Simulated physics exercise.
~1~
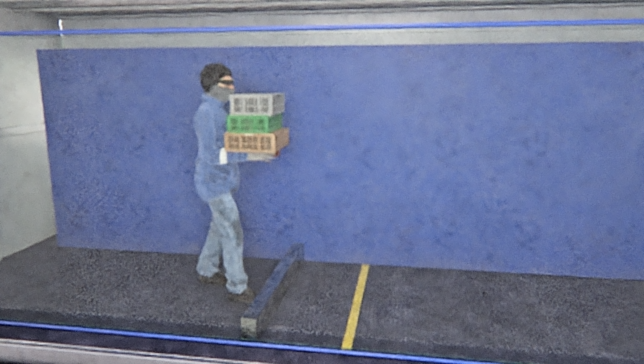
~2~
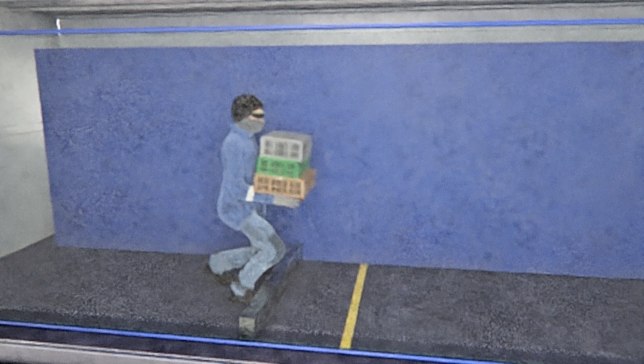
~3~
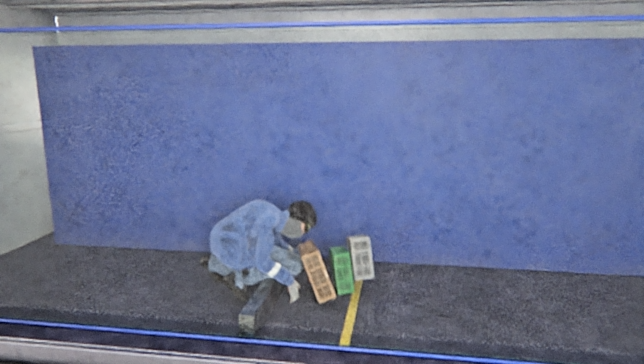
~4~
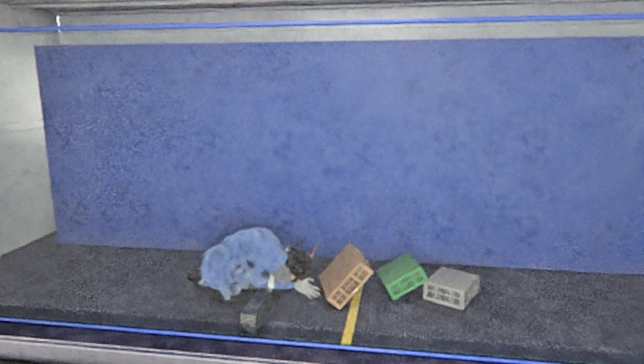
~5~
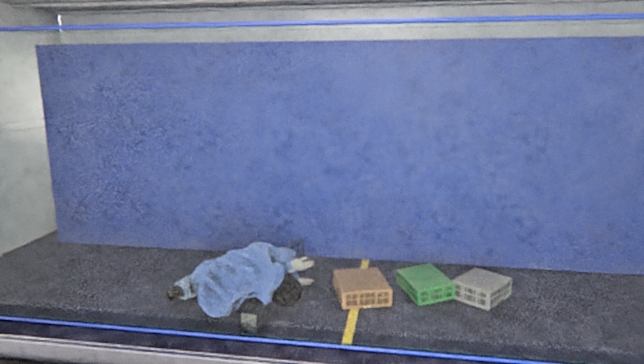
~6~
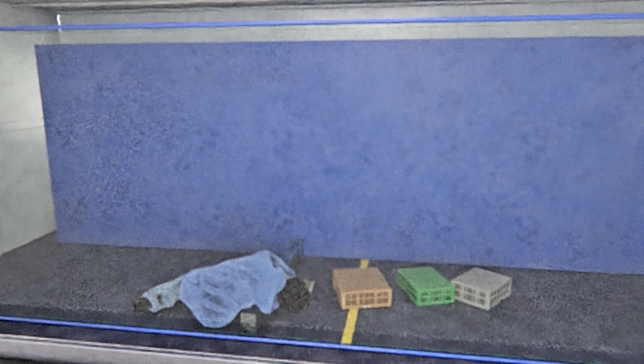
Person carrying three stacked crates crumpling over a low rail, spilling them rightward, and ending sprawled short of the yellow line.
